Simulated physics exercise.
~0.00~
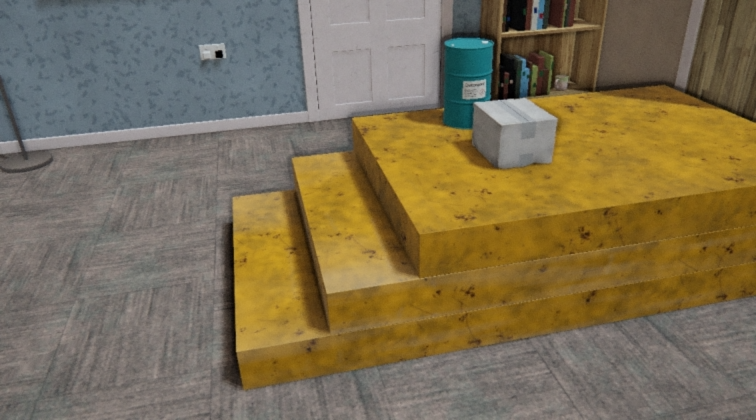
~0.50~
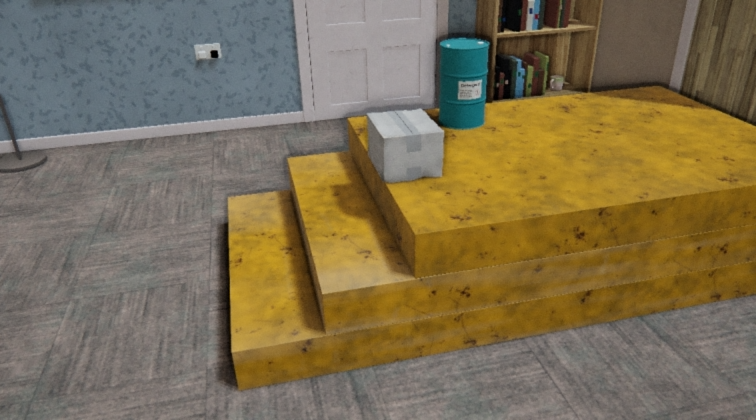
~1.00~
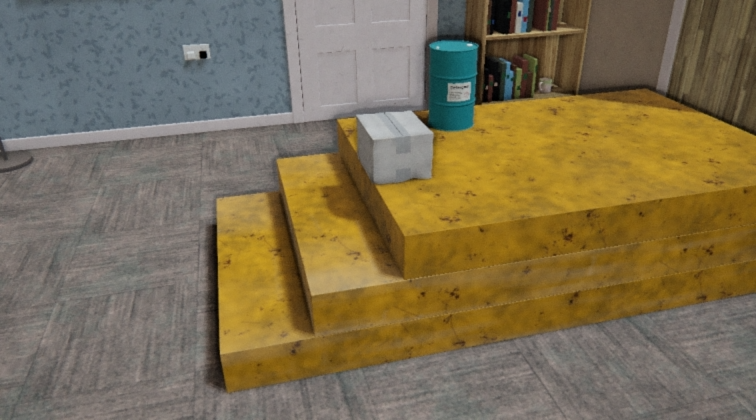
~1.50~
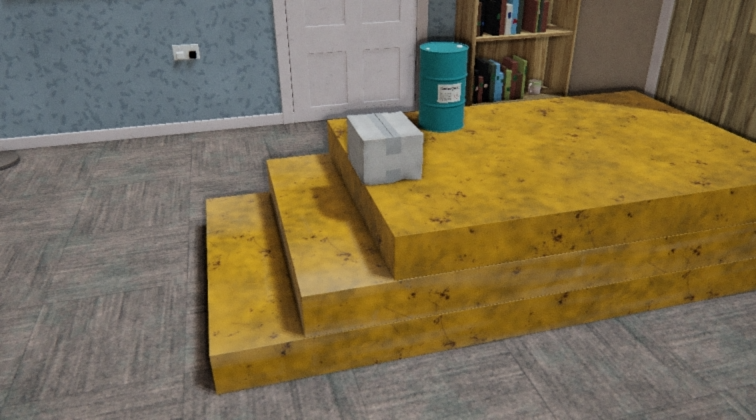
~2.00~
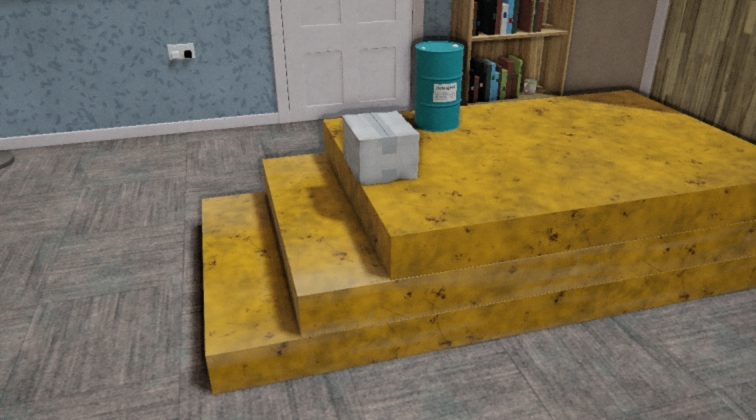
A mottled yellow landing with steps stood in a room, holding a white box and a turquoise canister, and the box slid left toward the steps but stopped near the top edge, staying there while the canister never moved.
